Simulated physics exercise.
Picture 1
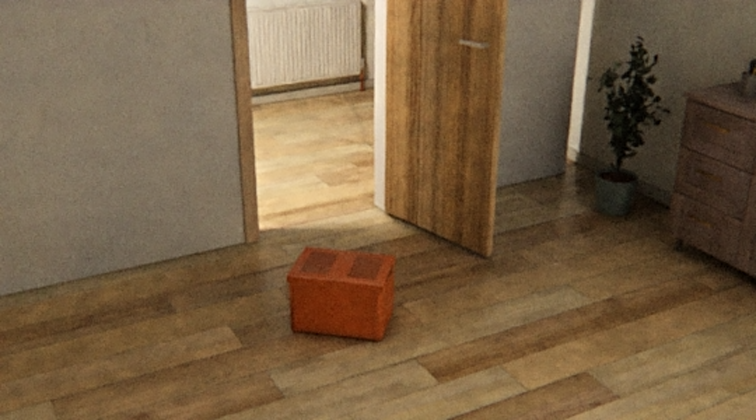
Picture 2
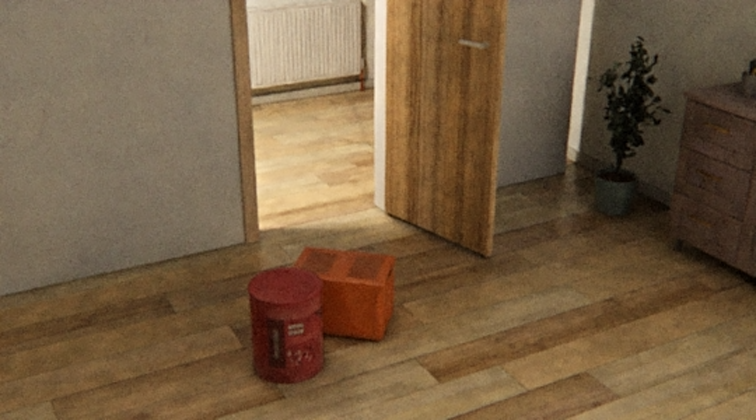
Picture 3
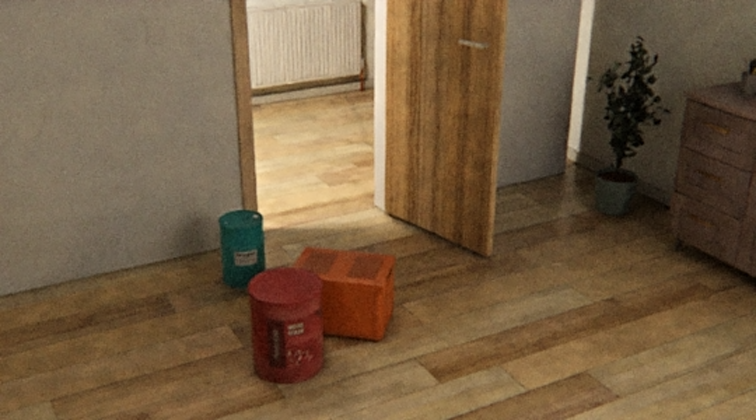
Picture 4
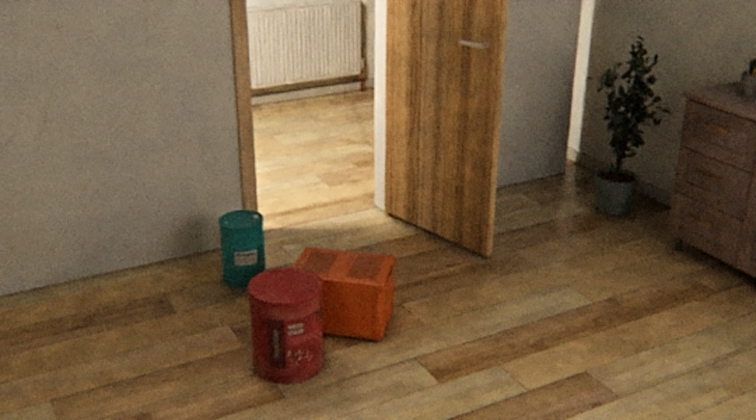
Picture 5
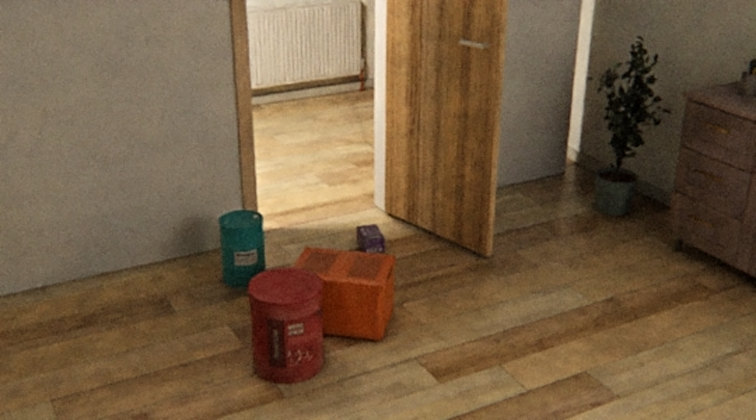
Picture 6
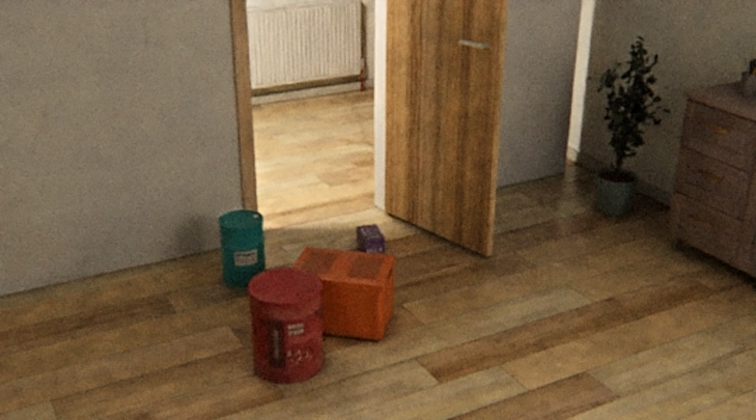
In a room with a wooden floor, a door stands wide open and still, with an orange tote on the floor before it. A red pail appears at the tote's left, then a turquoise canister nearer the doorway, and lastly a small purple box behind the tote.
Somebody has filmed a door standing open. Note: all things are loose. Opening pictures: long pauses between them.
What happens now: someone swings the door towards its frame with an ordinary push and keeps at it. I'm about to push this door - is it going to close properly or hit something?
The opening is covered.
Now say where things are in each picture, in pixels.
Door wide open and still, in the first frame.
Door wide open and still; orange tote (343, 294), in the second frame.
Door wide open and still; red pail (287, 325); orange tote (343, 294), in the third frame.
Door wide open and still; turquoise canister (243, 249); red pail (287, 325), in the fourth frame.
Door wide open and still; orange tote (343, 294); turquoise canister (243, 249), in the fifth frame.
Door wide open and still; purple box (370, 239); red pail (287, 325), in the sixth frame.
Then, 1.10 s on from there, open by 68°.
Then, 1.80 s on from there, open by 36°; purple box shifted about its own width near (340, 234).
Then, 2.30 s on from there, open by 13°; purple box shifted well along near (316, 225).
In the end, open by 0°; moved from the start, purple box; the other 3 unmoved. At the end, from the last picture's camera, purple box near (306, 216).
